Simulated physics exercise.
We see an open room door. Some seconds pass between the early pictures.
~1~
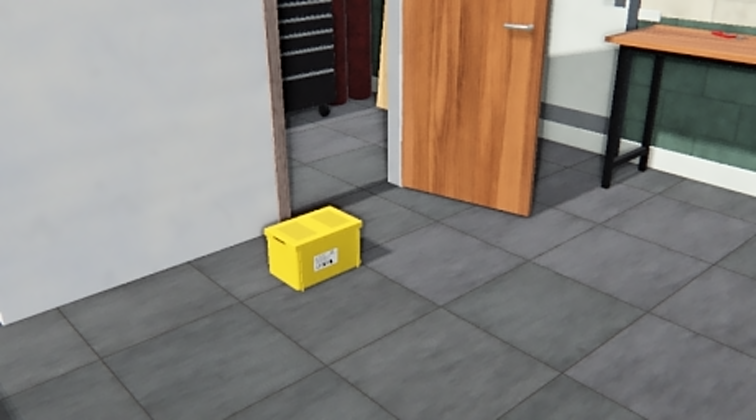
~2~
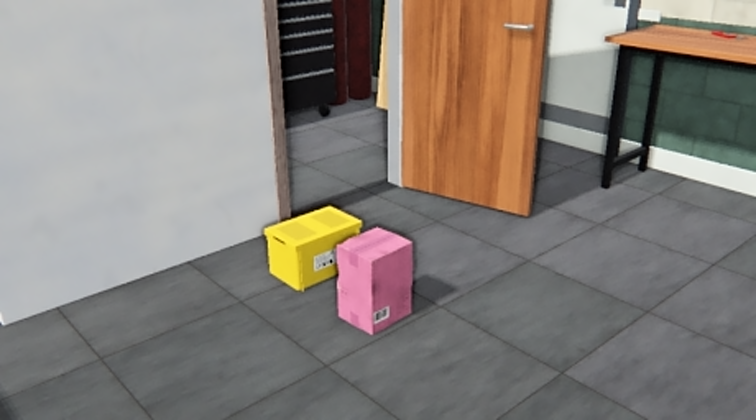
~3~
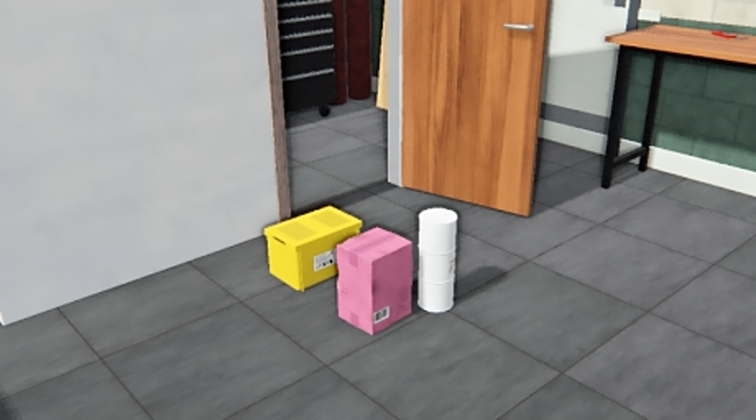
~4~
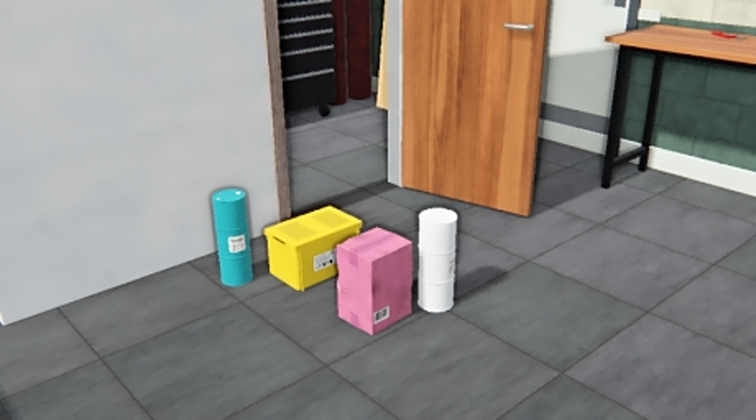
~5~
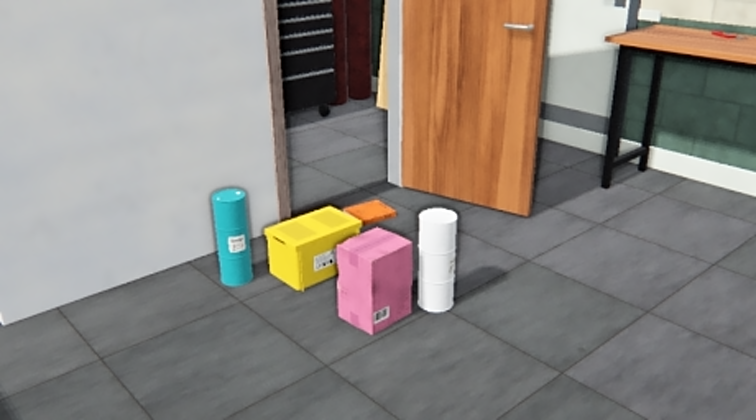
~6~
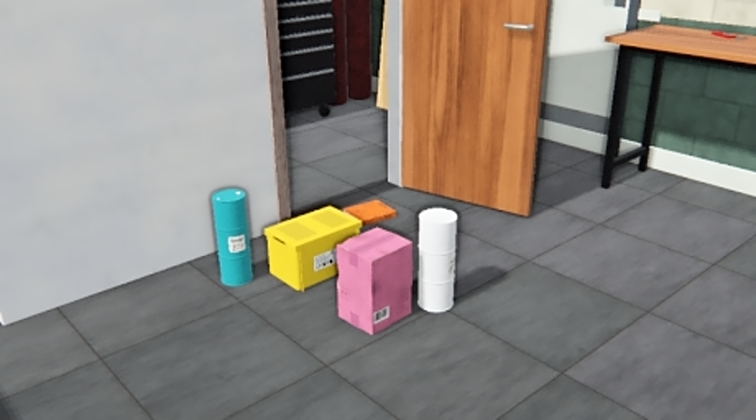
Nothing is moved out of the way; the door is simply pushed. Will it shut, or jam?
The door shuts.
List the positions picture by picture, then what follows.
In the first picture, door wide open and still.
In the second picture, door wide open and still.
In the third picture, door wide open and still; pink box (375, 280); yellow tote (315, 248).
In the fourth picture, door wide open and still; white canister (437, 261); turquoise canister (233, 238).
In the fifth picture, door wide open and still; pink box (375, 280); yellow tote (315, 248).
In the sixth picture, door wide open and still; orange book (369, 213); white canister (437, 261).
Then, 1.40 s on from there, door at 53°.
Then, 2.10 s on from there, door at 19°; orange book shifted about its own width near (340, 211).
In the end, door at 0°; moved from the start, orange book; the other 4 unmoved. At the end, from the last picture's camera, orange book near (320, 203).
